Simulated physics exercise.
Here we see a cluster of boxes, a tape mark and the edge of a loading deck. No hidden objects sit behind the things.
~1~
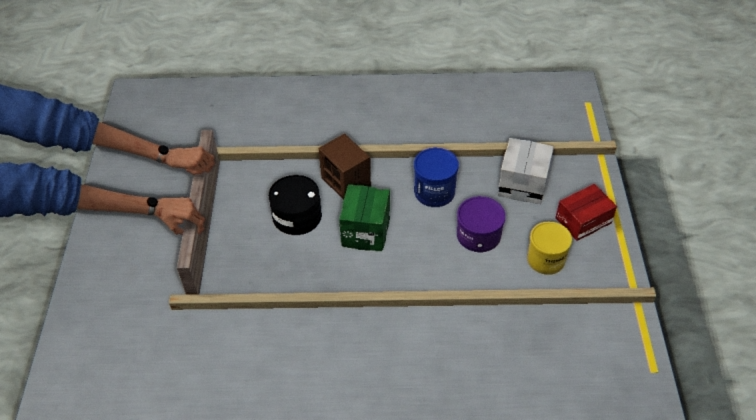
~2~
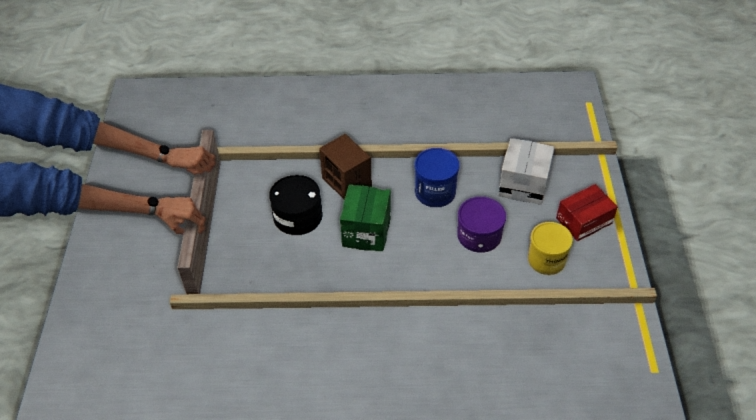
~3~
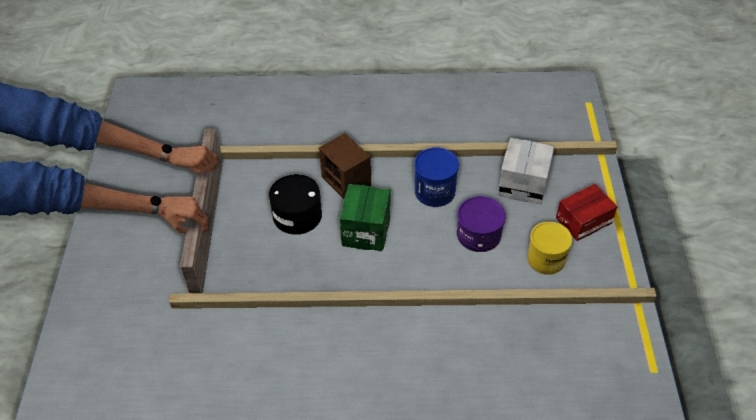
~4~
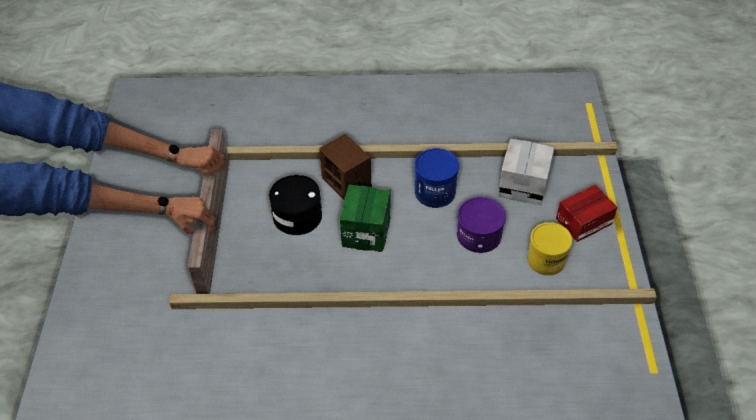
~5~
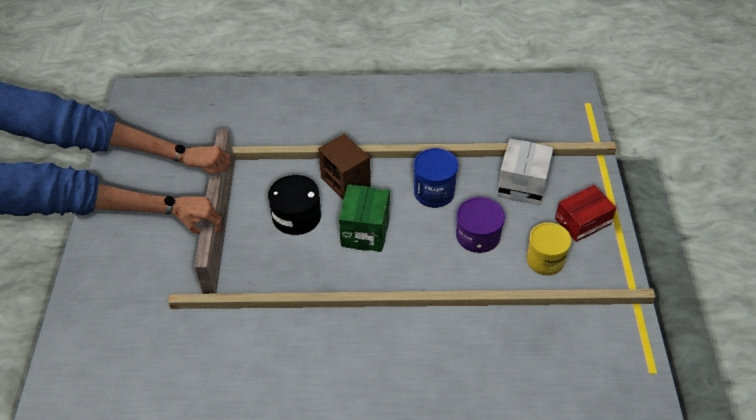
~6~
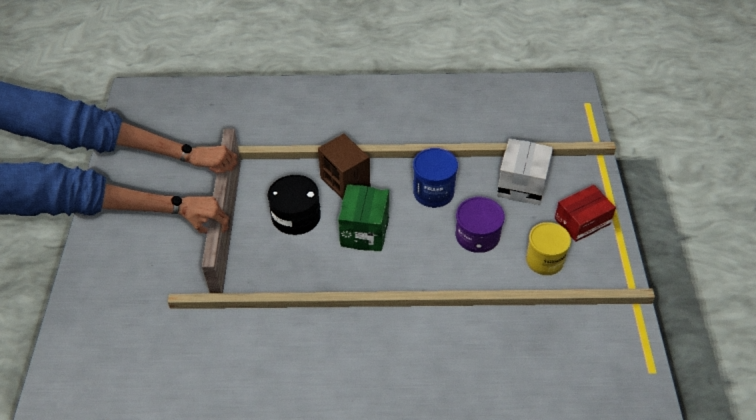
Two hands in blue sleeves slide an upright wooden plank slowly a short way rightward between two rails on a grey deck, seen from above at an angle. Ahead of it sit black, blue, purple and yellow pails among brown, green, white and red boxes, the red one nearest a yellow tape line at right. The containers stay in place, untouched, and the camera remains still.
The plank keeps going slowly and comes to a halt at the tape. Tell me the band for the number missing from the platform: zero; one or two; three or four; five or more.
That band is five or more.
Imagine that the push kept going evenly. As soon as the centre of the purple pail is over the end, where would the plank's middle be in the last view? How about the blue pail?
The purple pail gives roughly (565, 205), the blue pail roughly (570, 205).
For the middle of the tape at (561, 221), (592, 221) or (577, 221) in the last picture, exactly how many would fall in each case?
The counts come to 2, then 5, then 5.
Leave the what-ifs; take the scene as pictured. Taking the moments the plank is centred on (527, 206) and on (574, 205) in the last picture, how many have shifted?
Well, it's 8 at the first one and 8 at the second.
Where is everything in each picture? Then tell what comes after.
In the first picture, red parcel (586, 212); yellow pail (549, 249); white box (525, 171); plank (200, 210); tape (617, 220).
In the second picture, yellow pail (549, 249); brown crate (346, 168).
In the third picture, white box (526, 171); plank (204, 209).
In the fourth picture, red parcel (586, 213); green parcel (366, 218).
In the fifth picture, yellow pail (548, 250); purple pail (480, 225).
In the sixth picture, red parcel (585, 213); yellow pail (547, 250); white box (525, 172); plank (223, 209); tape (616, 221).
Soon after, none off yet; red parcel at rest near (585, 213); yellow pail at rest near (547, 250); white box at rest near (525, 172).
Then, none off yet; red parcel at rest near (585, 213); yellow pail moving near (551, 251); white box moved a little near (548, 169).
Further on, none off yet; red parcel tipped well over near (648, 205); yellow pail moved well along near (621, 257); white box tipped a little near (638, 159).
At rest, the number that fall off is five or more; fallen, black canister, brown crate, green parcel, blue pail, purple pail, white box, yellow pail and red parcel.
